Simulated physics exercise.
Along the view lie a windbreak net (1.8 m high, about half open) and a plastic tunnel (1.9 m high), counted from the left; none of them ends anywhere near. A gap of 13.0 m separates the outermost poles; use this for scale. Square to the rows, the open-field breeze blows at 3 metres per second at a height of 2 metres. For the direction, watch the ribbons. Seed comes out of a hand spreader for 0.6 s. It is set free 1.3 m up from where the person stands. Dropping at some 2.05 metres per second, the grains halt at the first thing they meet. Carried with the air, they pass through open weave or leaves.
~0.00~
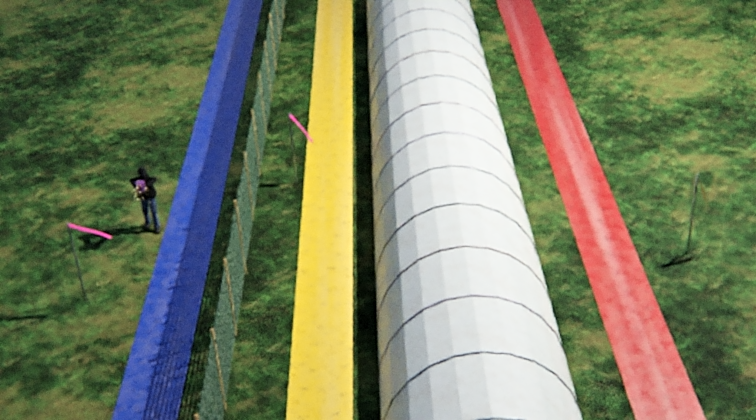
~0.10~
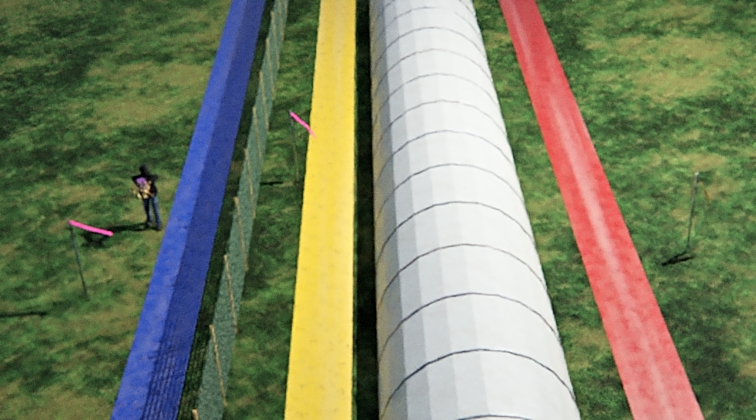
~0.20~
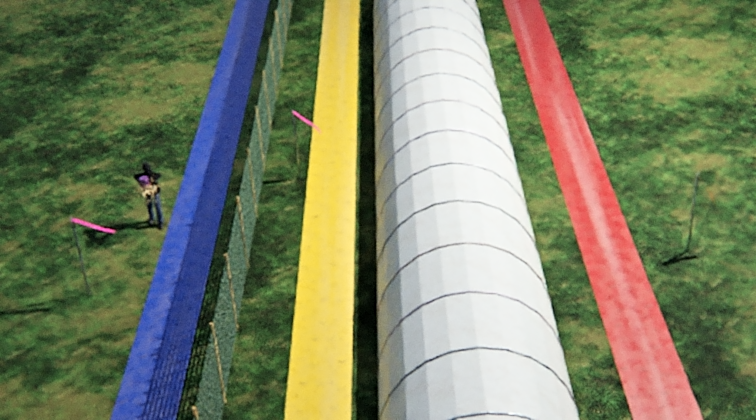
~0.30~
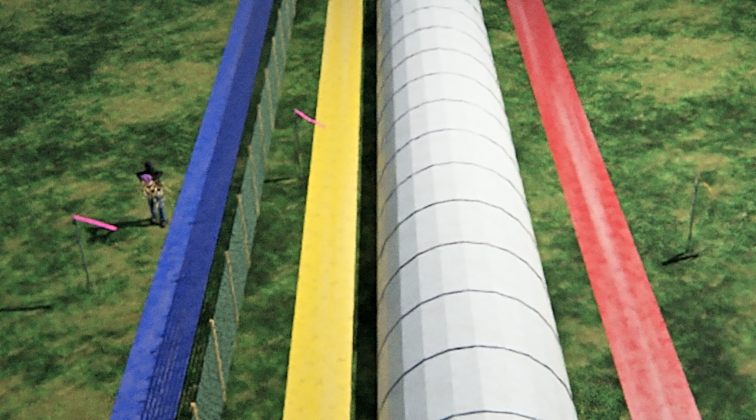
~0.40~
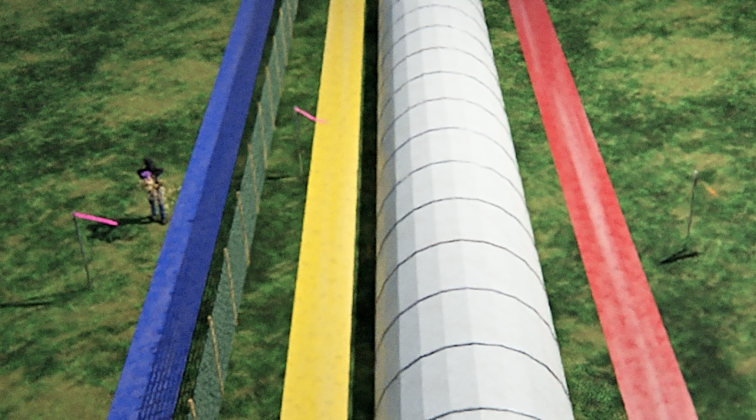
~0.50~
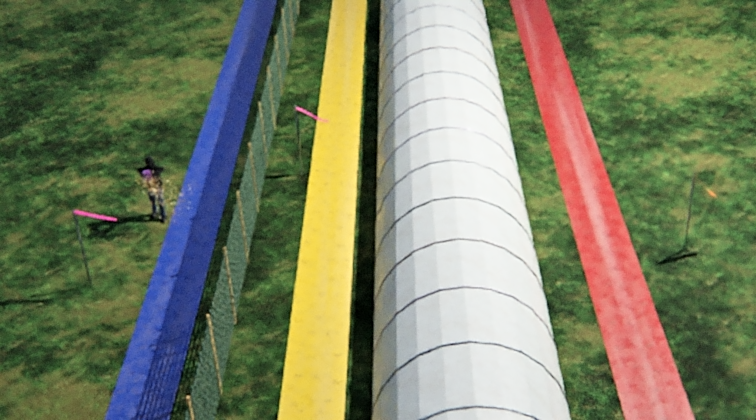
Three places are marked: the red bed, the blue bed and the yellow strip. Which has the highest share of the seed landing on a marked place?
I would say blue.
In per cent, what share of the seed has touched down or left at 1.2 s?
That comes to near 65 %.
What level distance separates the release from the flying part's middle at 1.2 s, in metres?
About 1.0 m.
After 1.2 s, 0 % lies on the red bed, 0 % on the yellow strip and 58 % on the blue bed; 63 % has touched down or left; the middle of what still flies is 0.3 m above the low ground, near (198, 217).
After 2.0 s, 0 % lies on the red bed, 0 % on the yellow strip and 81 % on the blue bed; 99 % has touched down or left.
After 3.5 s, 0 % lies on the red bed, 0 % on the yellow strip and 81 % on the blue bed; 100 % has touched down or left.
After 8.0 s, 0 % lies on the red bed, 0 % on the yellow strip and 81 % on the blue bed; 100 % has touched down or left.
After 45.0 s, 0 % lies on the red bed, 0 % on the yellow strip and 81 % on the blue bed; 100 % has touched down or left.
